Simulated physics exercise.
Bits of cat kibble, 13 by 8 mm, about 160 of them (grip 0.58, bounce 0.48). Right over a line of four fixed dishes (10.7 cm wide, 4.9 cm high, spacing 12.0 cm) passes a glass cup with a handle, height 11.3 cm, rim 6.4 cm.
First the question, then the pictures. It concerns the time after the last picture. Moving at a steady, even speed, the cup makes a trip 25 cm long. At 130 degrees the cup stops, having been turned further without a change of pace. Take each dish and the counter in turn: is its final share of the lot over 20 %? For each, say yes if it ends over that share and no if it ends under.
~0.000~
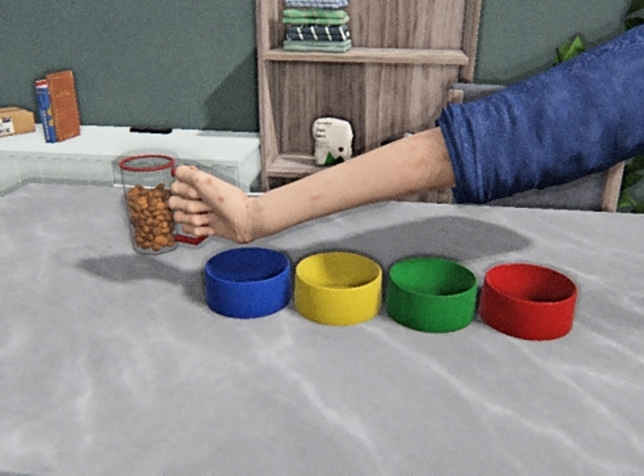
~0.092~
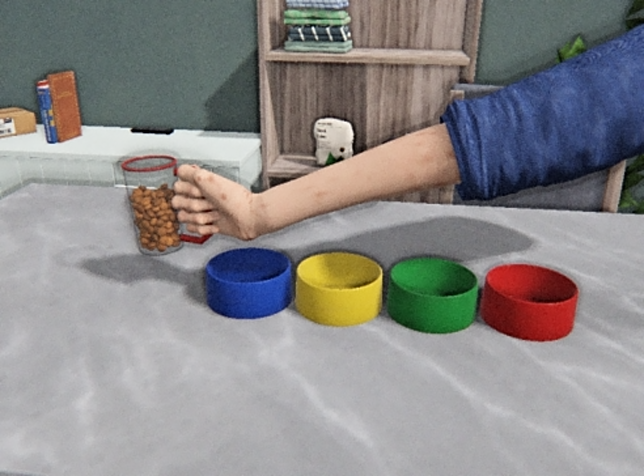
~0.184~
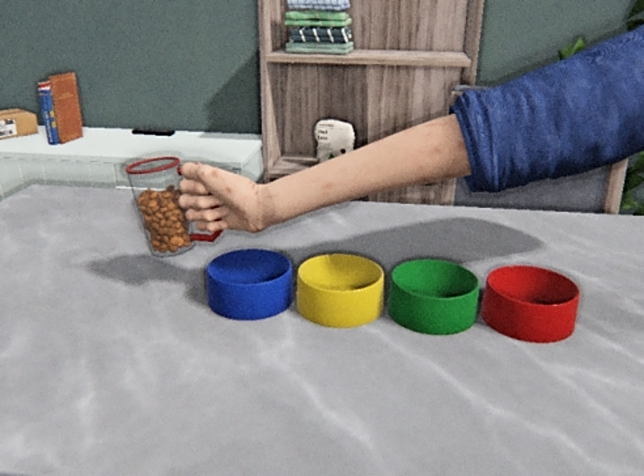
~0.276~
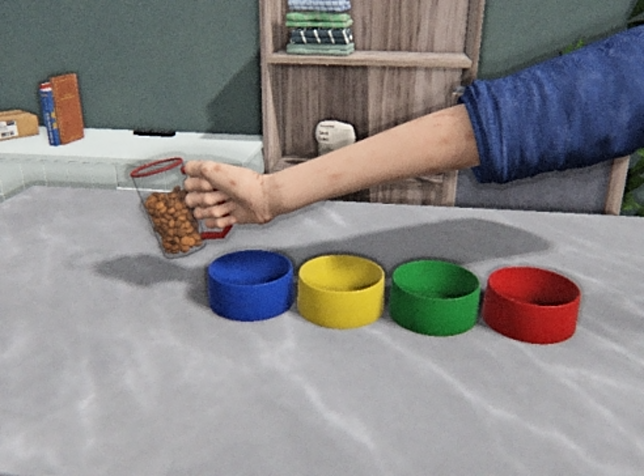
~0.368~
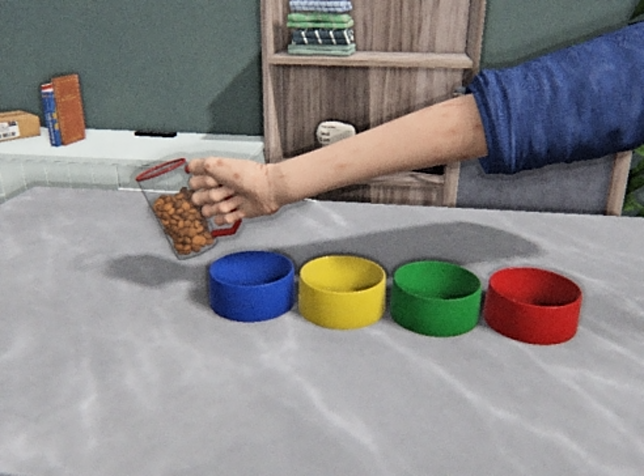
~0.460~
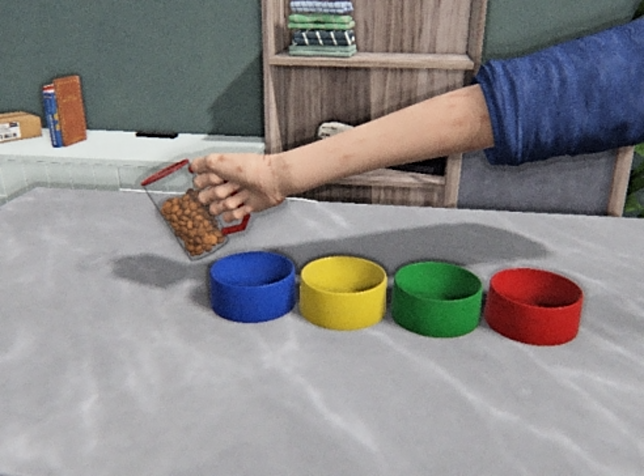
Red - no, blue - yes, green - no, yellow - no, counter - no.
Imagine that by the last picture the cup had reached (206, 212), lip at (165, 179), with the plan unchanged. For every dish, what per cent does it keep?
Then red 0, blue 10, green 0, and yellow 60.
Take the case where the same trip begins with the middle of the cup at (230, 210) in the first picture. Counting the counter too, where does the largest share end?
Result - top receiver is yellow.
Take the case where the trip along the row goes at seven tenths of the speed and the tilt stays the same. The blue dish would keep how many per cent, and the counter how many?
Blue: 90; counter: 10.
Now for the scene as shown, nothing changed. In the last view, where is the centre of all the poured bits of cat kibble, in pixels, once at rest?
Resting centre estimate: Around (263, 290).
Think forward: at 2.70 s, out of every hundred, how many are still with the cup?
Estimate: Around 0 % of the load.
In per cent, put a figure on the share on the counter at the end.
The figure is about 5 percent.
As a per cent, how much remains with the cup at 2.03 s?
Near 40 per cent of the load.
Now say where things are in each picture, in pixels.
The first frame shows cup at (152, 205), tilt 0 degrees, lip at (123, 162), moved 0.0 cm; middle of the pieces at (149, 218); blue dish at (248, 265); yellow dish at (339, 270); green dish at (433, 276); red dish at (530, 283).
The second frame shows cup at (156, 206), tilt 2 degrees, lip at (125, 163), moved 0.4 cm; middle of the pieces at (153, 219).
The third frame shows cup at (164, 208), tilt 8 degrees, lip at (129, 167), moved 1.3 cm; middle of the pieces at (163, 220).
The fourth frame shows cup at (171, 209), tilt 14 degrees, lip at (134, 172), moved 2.2 cm; middle of the pieces at (172, 222).
The fifth frame shows cup at (180, 210), tilt 21 degrees, lip at (139, 177), moved 3.1 cm; middle of the pieces at (181, 223).
The sixth frame shows cup at (188, 211), tilt 27 degrees, lip at (144, 182), moved 4.1 cm; middle of the pieces at (190, 224); blue dish at (253, 269); yellow dish at (344, 275); green dish at (438, 281); red dish at (536, 287). Its pace works out near 65 degrees a second; the hand travels 10 cm a second.
After 1.40 s, tilt 89 degrees; cup holds 100 %.
Then, at 2.03 s, tilt 130 degrees; cup holds 40 %, blue 60 %.
Then, at 2.70 s, tilt 130 degrees; cup holds 0 %, blue 95 %.
In the end, at 3.0 s, red 0 %, blue 95 %, green 0 %, yellow 0 %, counter 5 %.
